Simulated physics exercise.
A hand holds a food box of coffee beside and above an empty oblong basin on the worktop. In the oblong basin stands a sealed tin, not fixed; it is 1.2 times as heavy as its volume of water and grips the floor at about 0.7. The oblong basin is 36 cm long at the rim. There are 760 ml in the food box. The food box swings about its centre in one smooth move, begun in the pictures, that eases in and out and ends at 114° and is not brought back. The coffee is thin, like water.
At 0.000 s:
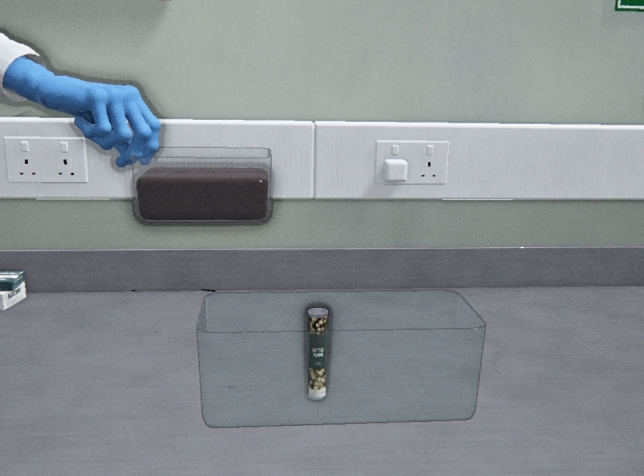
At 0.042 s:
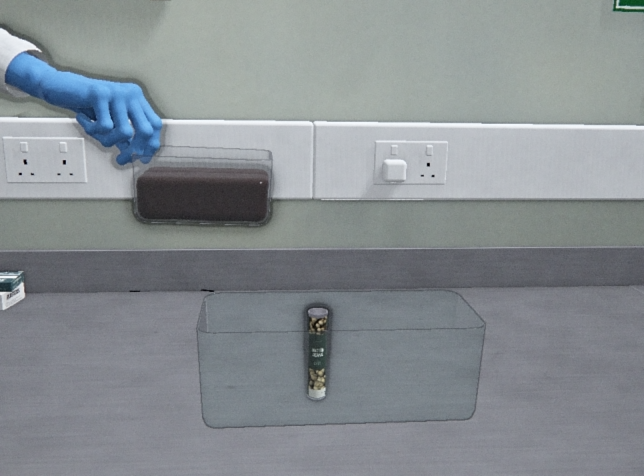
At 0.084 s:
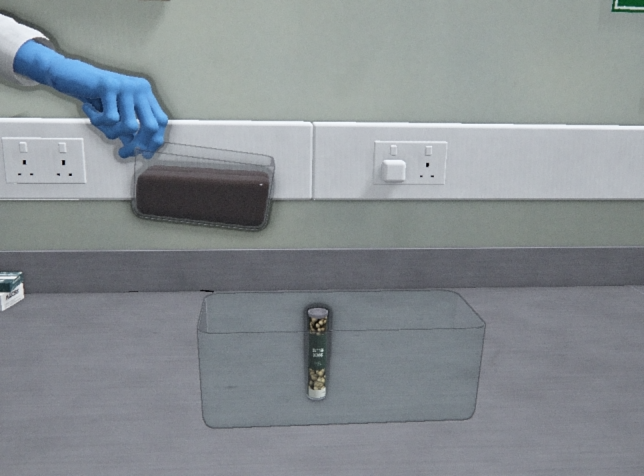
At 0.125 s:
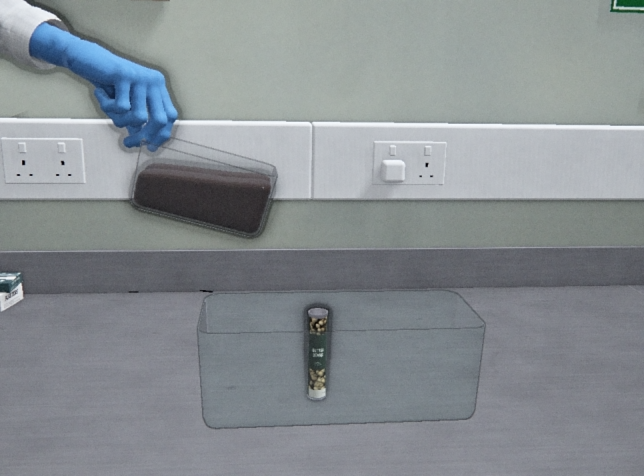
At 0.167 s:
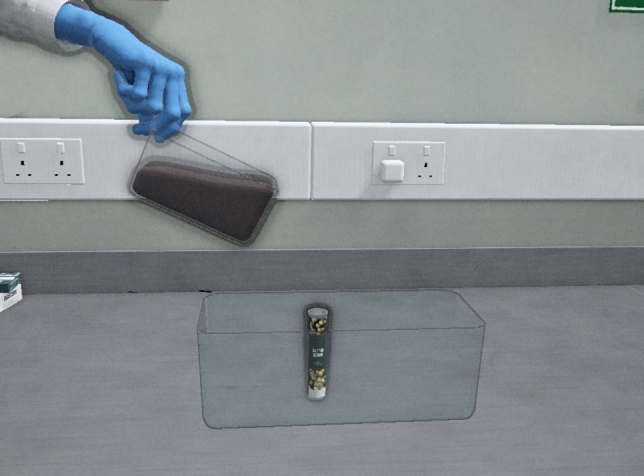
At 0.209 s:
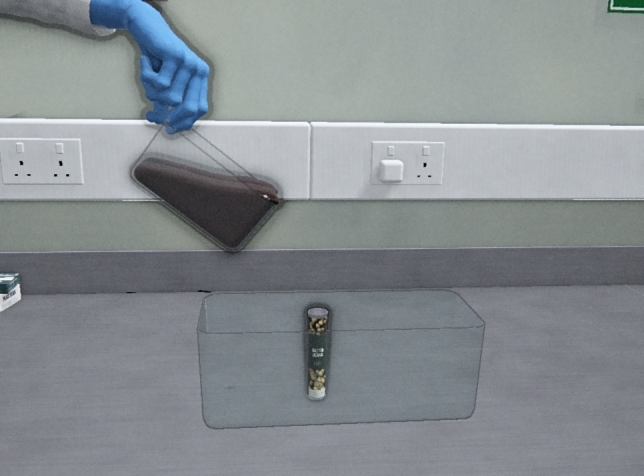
To begin with, a blue-gloved hand holds a clear food box of dark coffee almost level, above and left of a clear oblong basin on a grey worktop. The hand shifts right as the box tilts steadily clockwise, its right end dropping until the coffee reaches that edge.
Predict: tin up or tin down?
The tin topples.
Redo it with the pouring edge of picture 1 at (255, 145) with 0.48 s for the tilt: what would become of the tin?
Then it goes over.
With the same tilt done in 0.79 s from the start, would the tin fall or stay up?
The tin stays up.
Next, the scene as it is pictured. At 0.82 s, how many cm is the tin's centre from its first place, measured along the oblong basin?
Some 6 cm.
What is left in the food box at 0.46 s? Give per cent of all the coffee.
About 12 per cent.
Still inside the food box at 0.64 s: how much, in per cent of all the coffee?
Near 2 in a hundred.
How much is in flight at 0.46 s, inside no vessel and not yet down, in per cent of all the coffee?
Near 54 in a hundred.
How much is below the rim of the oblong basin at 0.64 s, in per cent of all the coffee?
Some 90 per cent.
Then, 0.46 s in, the tilt is 108° and 12 per cent is still to pour; the tin stands where it began.
Then, 0.64 s in, the tilt is 114° and 2 per cent is still to pour; the tin stands 2 cm from where it began.
Then, 0.82 s in, the tilt is 114° and 0 per cent is still to pour; the tin leans 39°.
Then, 1.03 s in, the tilt is 114° and 0 per cent is still to pour; the tin lies on its side.
Finally, the tin lies on its side.
